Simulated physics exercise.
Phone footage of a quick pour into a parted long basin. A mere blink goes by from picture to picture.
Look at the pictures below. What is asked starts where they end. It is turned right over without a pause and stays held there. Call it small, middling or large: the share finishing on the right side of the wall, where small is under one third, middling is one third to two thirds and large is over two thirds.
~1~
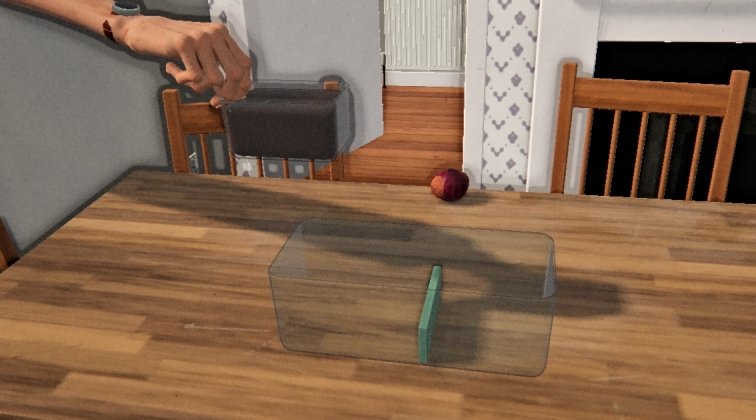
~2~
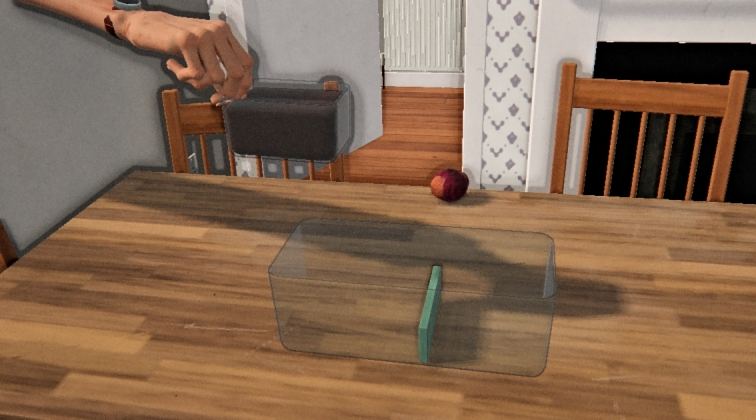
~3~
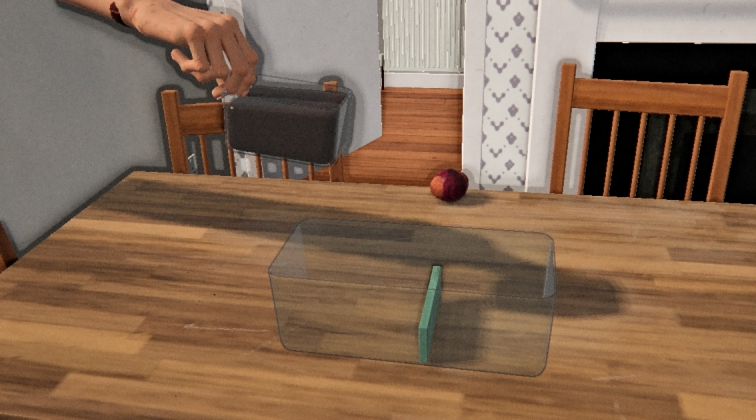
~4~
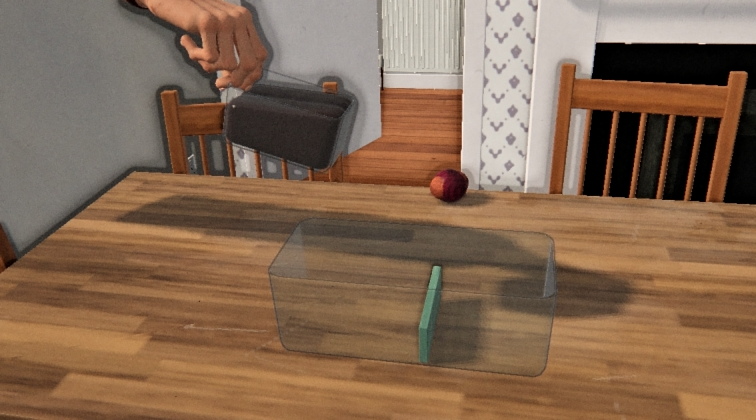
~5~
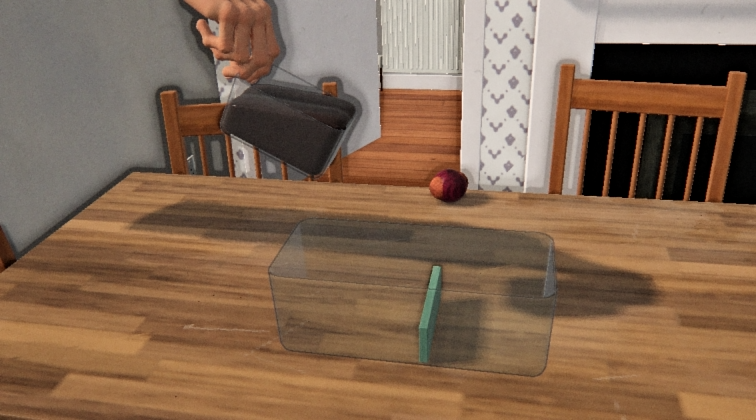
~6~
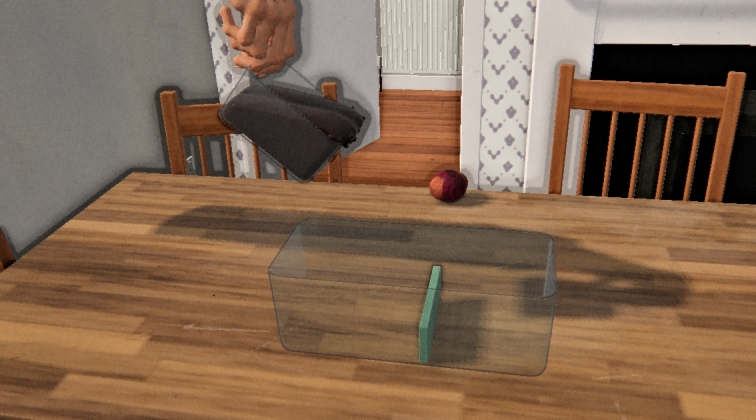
Small.
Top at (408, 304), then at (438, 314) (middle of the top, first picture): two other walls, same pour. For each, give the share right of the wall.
In turn some 35 and 25 in a hundred.
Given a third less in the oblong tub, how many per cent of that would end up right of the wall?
Result: Around 5 per cent.
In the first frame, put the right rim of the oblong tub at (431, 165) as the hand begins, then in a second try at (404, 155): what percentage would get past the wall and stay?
About 75 and 45 per cent.
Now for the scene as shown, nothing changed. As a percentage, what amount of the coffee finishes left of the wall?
I'd put it at around 90 %.
A moment on, the oblong tub is tipped right over and 11 per cent is still to pour, 36 is left of the wall and 0 right of it.
Next, the oblong tub is tipped right over and 1 per cent is still to pour, 89 is left of the wall and 0 right of it.
Then the oblong tub is tipped right over and 0 per cent is still to pour, 91 is left of the wall and 6 right of it.
Later the oblong tub is tipped right over and 0 per cent is still to pour, 90 is left of the wall and 8 right of it.
At rest 90 per cent lies left of the wall, 8 right of it and 2 outside.
